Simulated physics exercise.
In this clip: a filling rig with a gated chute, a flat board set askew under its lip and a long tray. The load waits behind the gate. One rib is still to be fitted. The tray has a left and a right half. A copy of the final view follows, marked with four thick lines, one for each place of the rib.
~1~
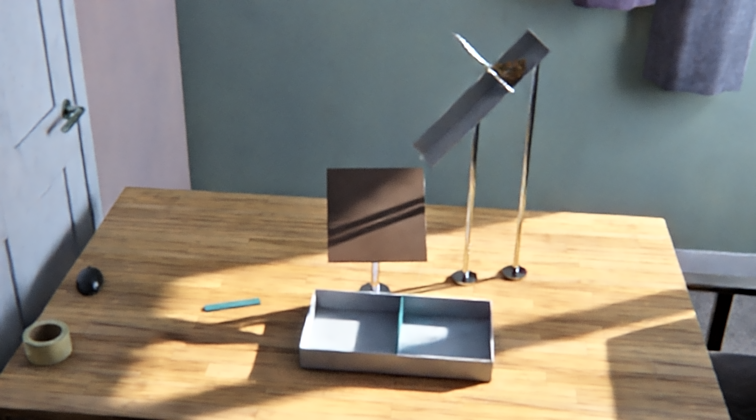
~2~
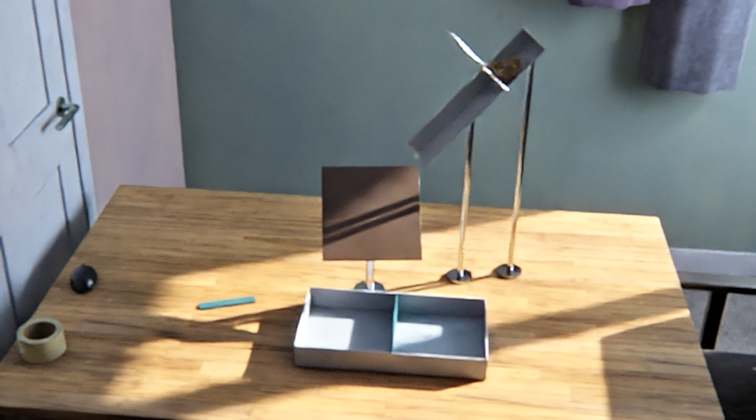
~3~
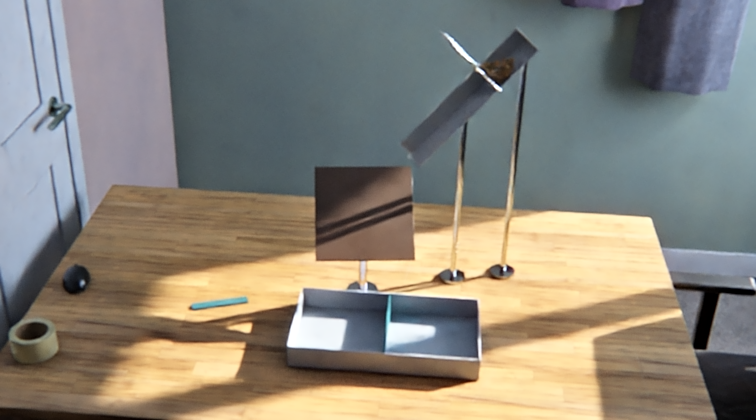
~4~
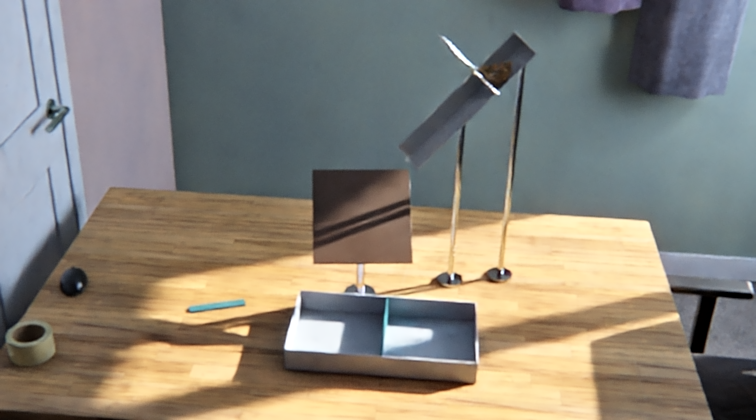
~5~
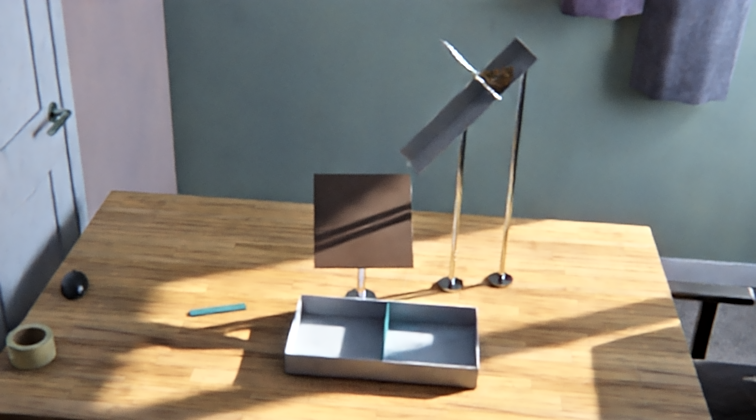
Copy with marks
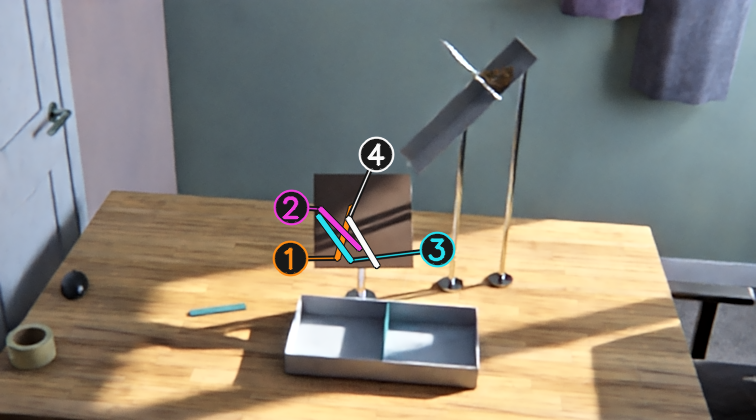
The view drifted slightly over a wooden table, but nothing on it moved: brown beads stayed near the top of a sloping grey chute, above a tilted dark board and a divided grey tray.
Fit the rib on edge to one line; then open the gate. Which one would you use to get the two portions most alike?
It is 2.
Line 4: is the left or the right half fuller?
More lands on the right.
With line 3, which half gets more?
More lands on the left.
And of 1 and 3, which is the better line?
Line 3.
On the marked copy, line 1 from (351, 207) to (337, 258); line 2 from (320, 209) to (359, 248); line 3 from (318, 216) to (350, 260); line 4 from (348, 218) to (376, 265).
If 1 is chosen, of what is caught, almost all in the left half, about a tenth in the right.
If 2 is chosen, of what is caught, roughly half in the left half, roughly half in the right.
If 3 is chosen, of what is caught, the larger part in the left half, roughly a quarter in the right.
If 4 is chosen, of what is caught, about a tenth in the left half, the larger part in the right.
